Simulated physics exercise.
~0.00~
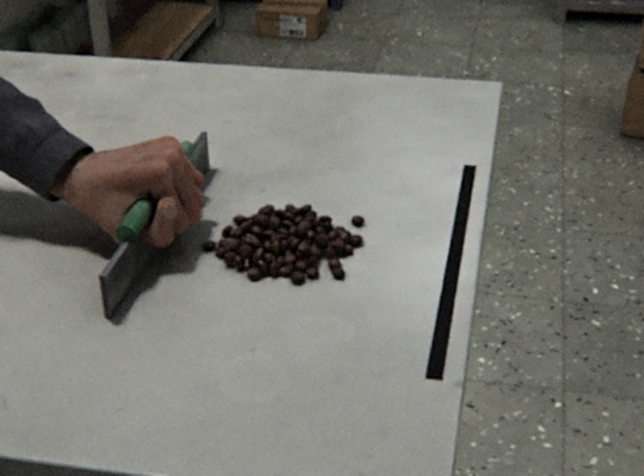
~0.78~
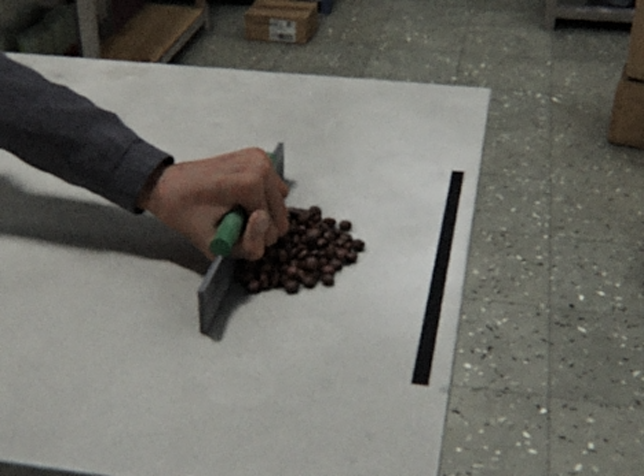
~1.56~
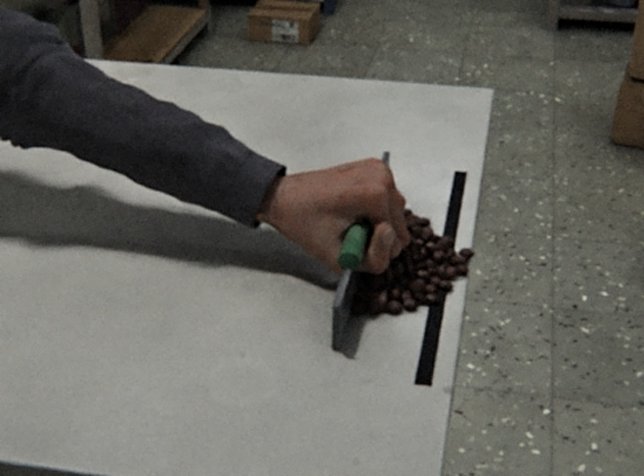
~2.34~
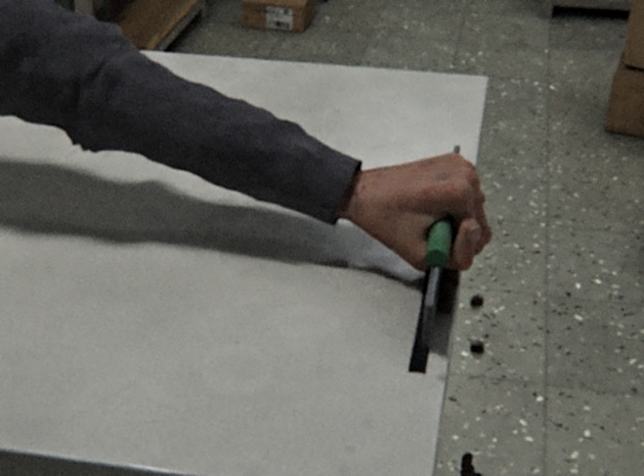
A hand scrapes a heap of dark beans rightward across a table and over its edge.
